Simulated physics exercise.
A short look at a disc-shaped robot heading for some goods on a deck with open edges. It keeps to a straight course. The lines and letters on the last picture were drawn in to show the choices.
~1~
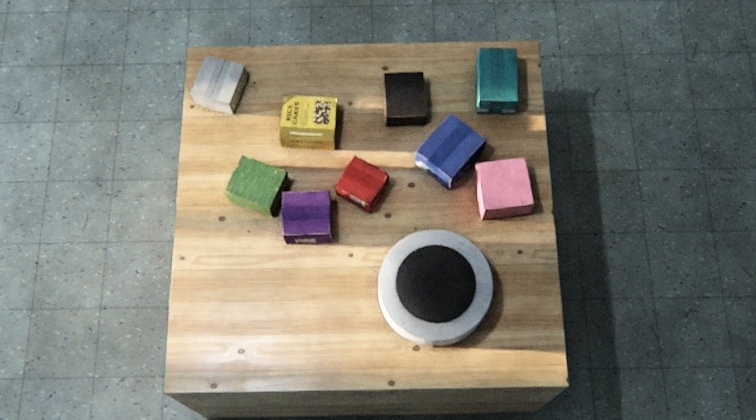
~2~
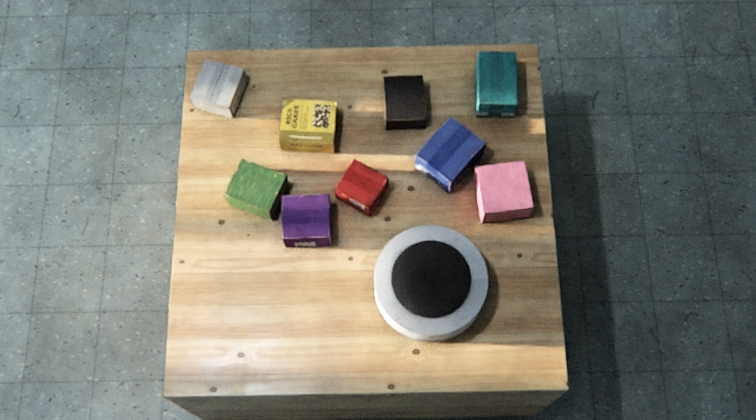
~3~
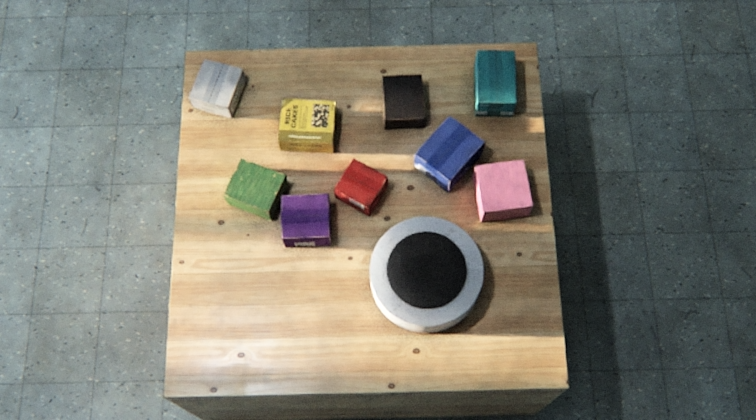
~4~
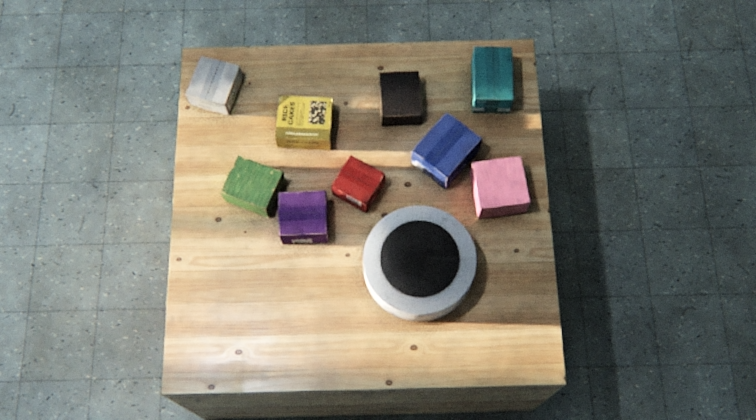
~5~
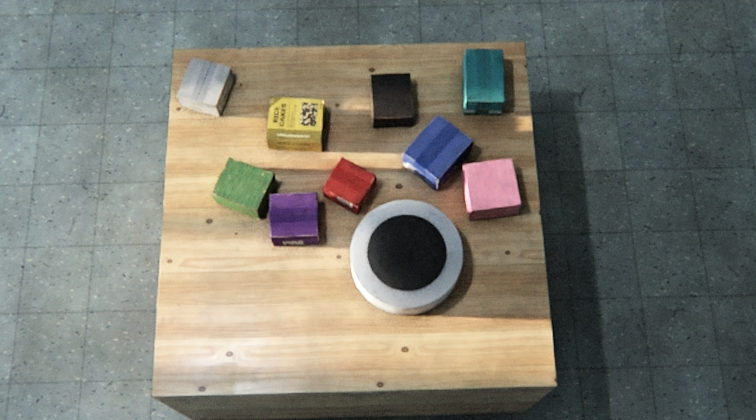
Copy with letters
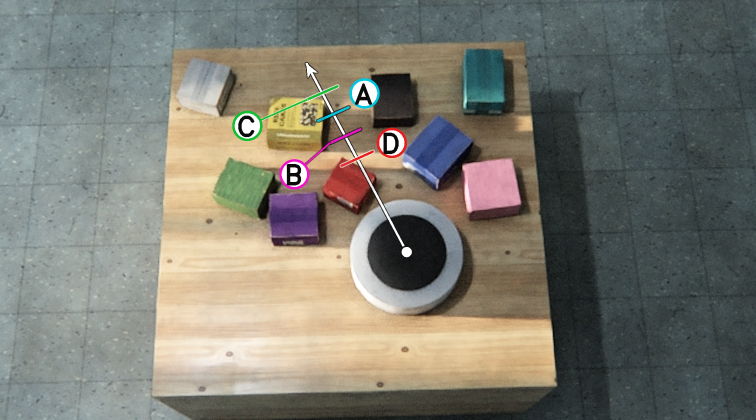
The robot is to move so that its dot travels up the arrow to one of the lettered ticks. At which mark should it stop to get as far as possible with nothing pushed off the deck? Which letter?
Up to mark C.
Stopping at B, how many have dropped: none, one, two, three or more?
The count is none.
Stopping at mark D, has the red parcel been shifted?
By then, yes.
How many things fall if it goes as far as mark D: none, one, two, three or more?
By then, none.
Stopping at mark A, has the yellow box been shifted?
Yes.
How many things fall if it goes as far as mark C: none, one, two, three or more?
The count is none.
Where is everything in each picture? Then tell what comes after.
Pink crate (503, 189); yellow box (309, 122); red parcel (362, 185), in the first picture.
Robot (430, 283); white parcel (220, 89), in the second picture.
Robot (426, 275); blue parcel (449, 154), in the third picture.
Robot (419, 263); black crate (400, 99), in the fourth picture.
Robot (406, 257); pink crate (490, 190); yellow box (296, 124); red parcel (350, 186), in the fifth picture.
On the marked copy, A at (333, 114); B at (345, 136); C at (322, 93); D at (357, 159); the arrow from (407, 252) to (307, 64); the white dot at (407, 252).
Following C. Soon after the start, robot (375, 198); yellow box (288, 115); red parcel (328, 147).
Later, robot (345, 142); white parcel (200, 85); yellow box (252, 85).
In the end, robot (323, 101); red parcel (281, 54); white parcel (187, 84); nothing has fallen.
As for the rest, A is safe but short; B is safe but short; D is safe but short.
